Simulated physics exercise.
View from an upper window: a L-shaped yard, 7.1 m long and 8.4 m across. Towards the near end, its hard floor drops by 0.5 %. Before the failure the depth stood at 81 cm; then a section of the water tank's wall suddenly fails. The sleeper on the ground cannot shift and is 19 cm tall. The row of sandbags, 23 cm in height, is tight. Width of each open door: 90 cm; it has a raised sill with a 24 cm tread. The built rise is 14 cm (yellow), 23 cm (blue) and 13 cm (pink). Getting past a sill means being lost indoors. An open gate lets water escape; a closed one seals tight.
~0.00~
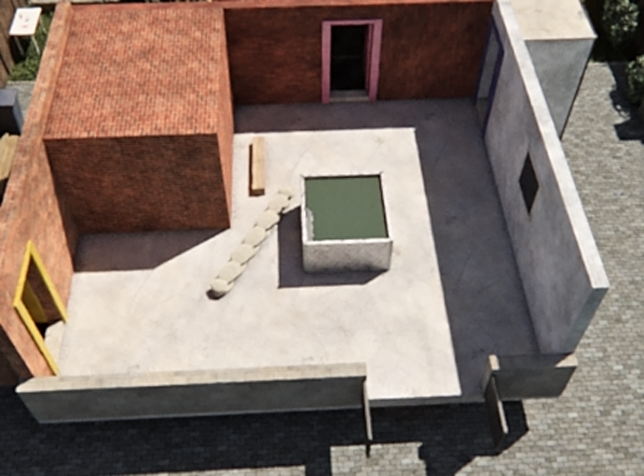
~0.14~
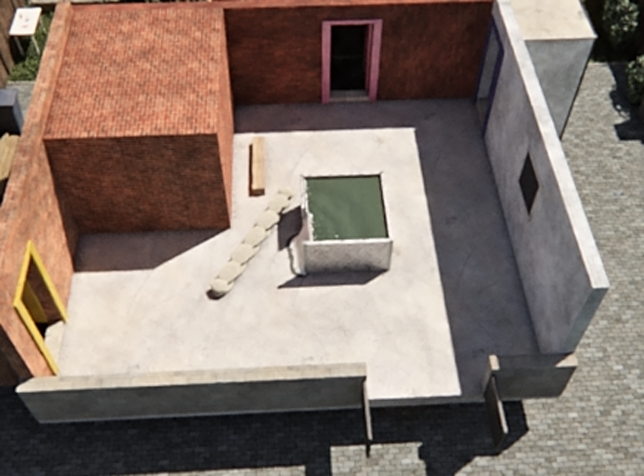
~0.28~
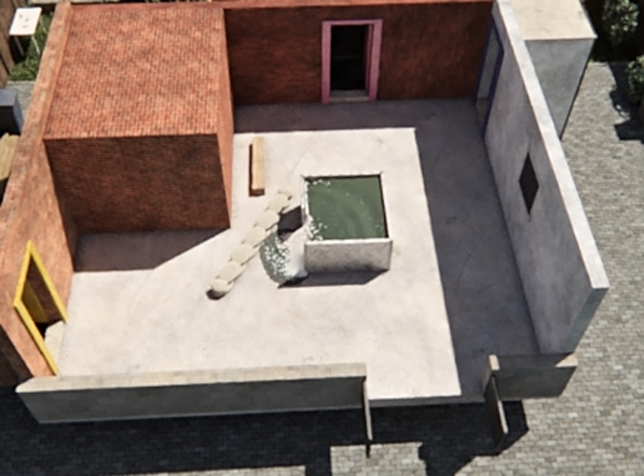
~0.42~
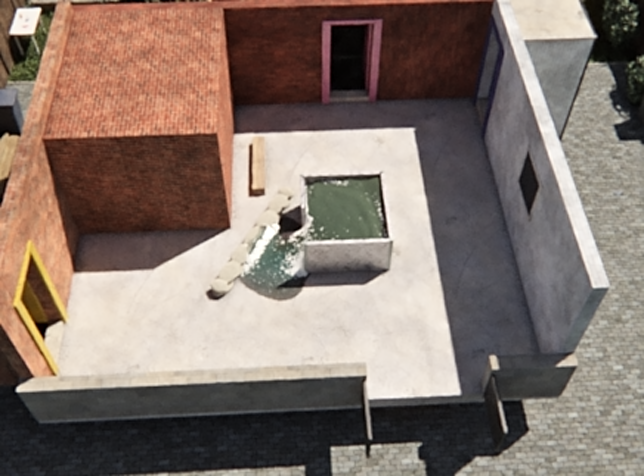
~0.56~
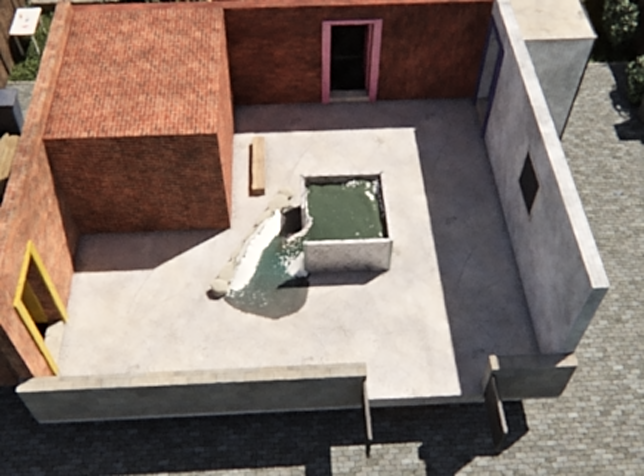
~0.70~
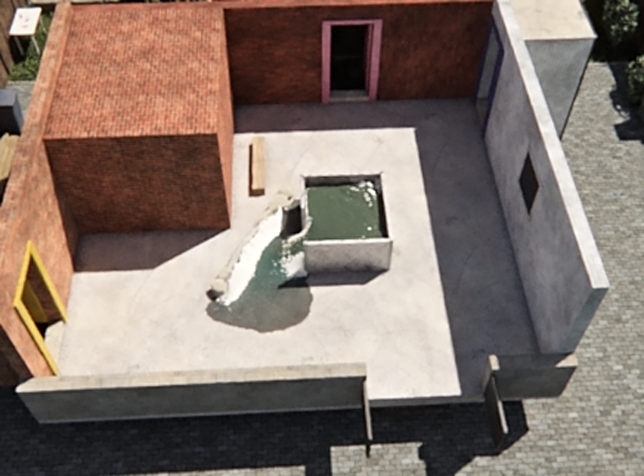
A square, pale-walled tank of green water stands near the middle of a walled concrete yard seen from high above, with a brick block at upper left, a pink-framed door behind and a yellow-framed door at lower left. A row of pale sandbags slants beside it. Water breaks out of the tank's left side, spreads to the bags and runs down-left along them, darkening the floor, while the view stays still.
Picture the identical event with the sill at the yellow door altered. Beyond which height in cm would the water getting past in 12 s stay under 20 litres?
I would say 13 cm.
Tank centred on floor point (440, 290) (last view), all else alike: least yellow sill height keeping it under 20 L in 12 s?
24 cm, give or take.
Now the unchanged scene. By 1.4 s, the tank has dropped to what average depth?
I'd put it at some 49 centimetres on average.
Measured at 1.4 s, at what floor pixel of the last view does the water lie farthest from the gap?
The tip of the flood lies near (131, 368).
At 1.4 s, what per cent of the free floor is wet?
Wet: Close to 20 %.
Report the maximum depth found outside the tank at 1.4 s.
Max depth: Around 46 cm.
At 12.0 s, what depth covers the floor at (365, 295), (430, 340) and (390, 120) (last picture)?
That's 2, 2 and 2 cm, in the order given.
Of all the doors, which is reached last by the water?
Blue.
After 1.4 s water covers 20 % of the floor, deepest (46 cm) near (256, 254); it has not reached the yellow door.
After 3.0 s water covers 35 % of the floor, deepest (30 cm) near (51, 401); 17 cm at the yellow door, 1 litre in over its 14 cm sill.
After 12.0 s water covers 85 % of the floor, deepest (11 cm) near (79, 246); 8 cm at the yellow door, 14 litres in over its 14 cm sill.
At the yellow door as built, the water arrived by 2.5 s and peaked near 20 cm at 2.8 s.
With a sill of 11 cm, 37 litres would have come in within the 12 s; with 14.5 cm, 12 litres. So under 20 litres takes about 13 cm.
